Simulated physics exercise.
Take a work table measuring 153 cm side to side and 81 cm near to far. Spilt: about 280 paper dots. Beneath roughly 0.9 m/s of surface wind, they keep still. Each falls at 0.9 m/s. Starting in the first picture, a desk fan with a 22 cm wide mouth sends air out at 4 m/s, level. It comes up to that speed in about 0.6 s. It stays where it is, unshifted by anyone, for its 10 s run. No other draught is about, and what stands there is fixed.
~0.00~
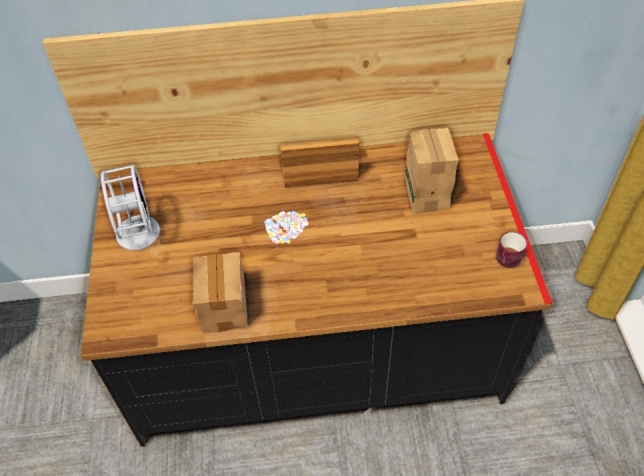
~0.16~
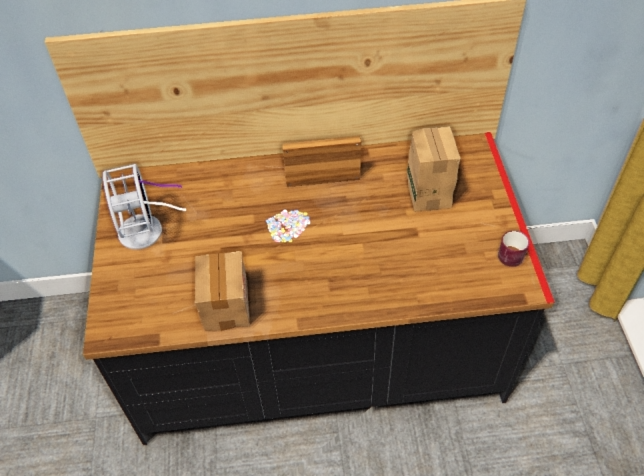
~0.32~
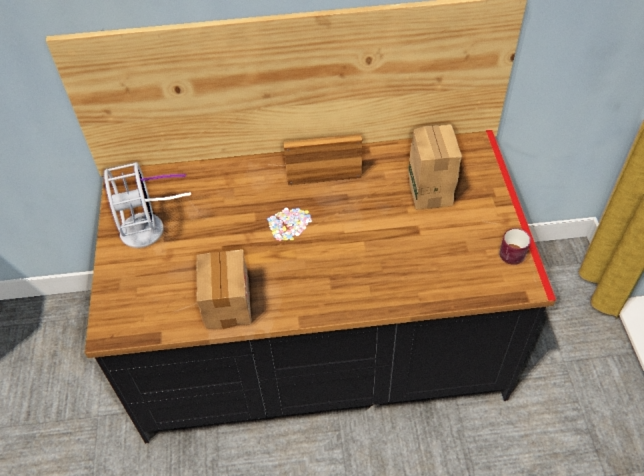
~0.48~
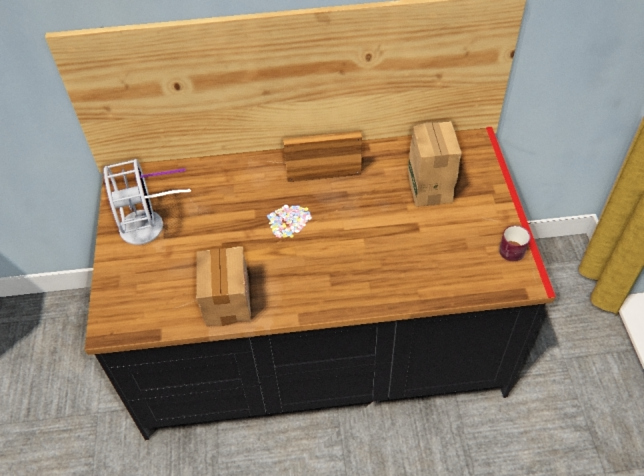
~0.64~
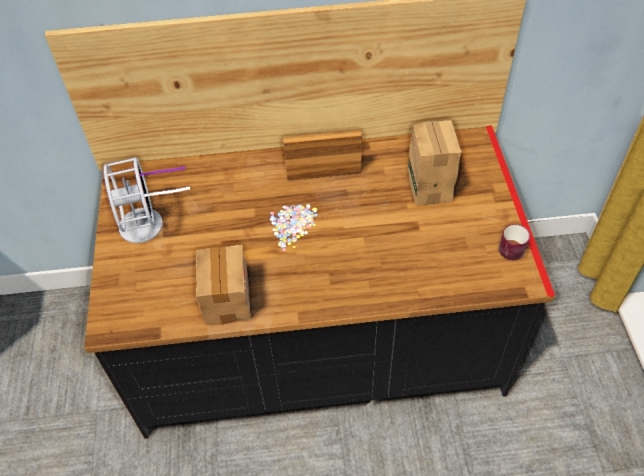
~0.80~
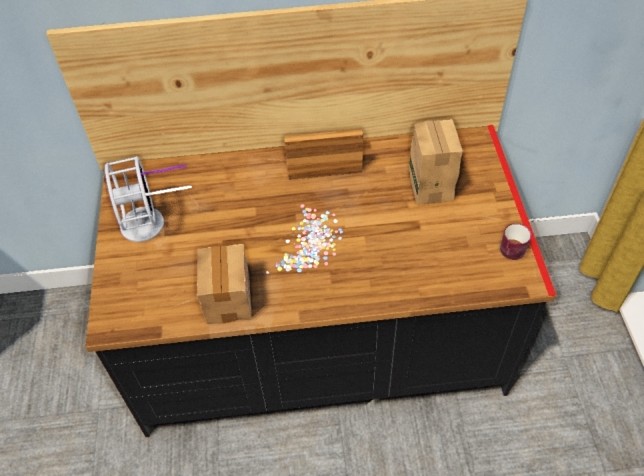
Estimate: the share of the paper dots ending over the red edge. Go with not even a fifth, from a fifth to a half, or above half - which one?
The fraction never reaches one fifth.
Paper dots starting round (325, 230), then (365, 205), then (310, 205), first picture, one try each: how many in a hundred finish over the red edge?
Roughly 0 %, then 5 %, then 3 %.
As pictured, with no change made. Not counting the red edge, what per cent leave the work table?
About 10 %.
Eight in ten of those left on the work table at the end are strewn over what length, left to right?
About 30 cm.
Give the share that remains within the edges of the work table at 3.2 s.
Around 90 %.
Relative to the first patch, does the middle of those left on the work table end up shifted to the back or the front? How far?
The middle ends nearer the front end, some 25 cm from where the patch began.
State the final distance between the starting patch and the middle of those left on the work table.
Roughly 30 centimetres.
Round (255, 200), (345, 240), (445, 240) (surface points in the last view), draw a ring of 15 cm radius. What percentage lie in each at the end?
First spot near 0 %, second near 40 %, third near 0 %.
After 2.0 s, 10 % are on the move or not yet settled, 0 % are over the red edge; the middle of those still in play is near (338, 268).
After 3.2 s, 8 % are on the move or not yet settled, 0 % are over the red edge; the middle of those still in play is near (338, 268).
After 5.5 s, 6 % are on the move or not yet settled, 0 % are over the red edge; the middle of those still in play is near (338, 268).
After 10.0 s, at the end, 0 % are over the red edge; the middle of those still in play is near (338, 268).
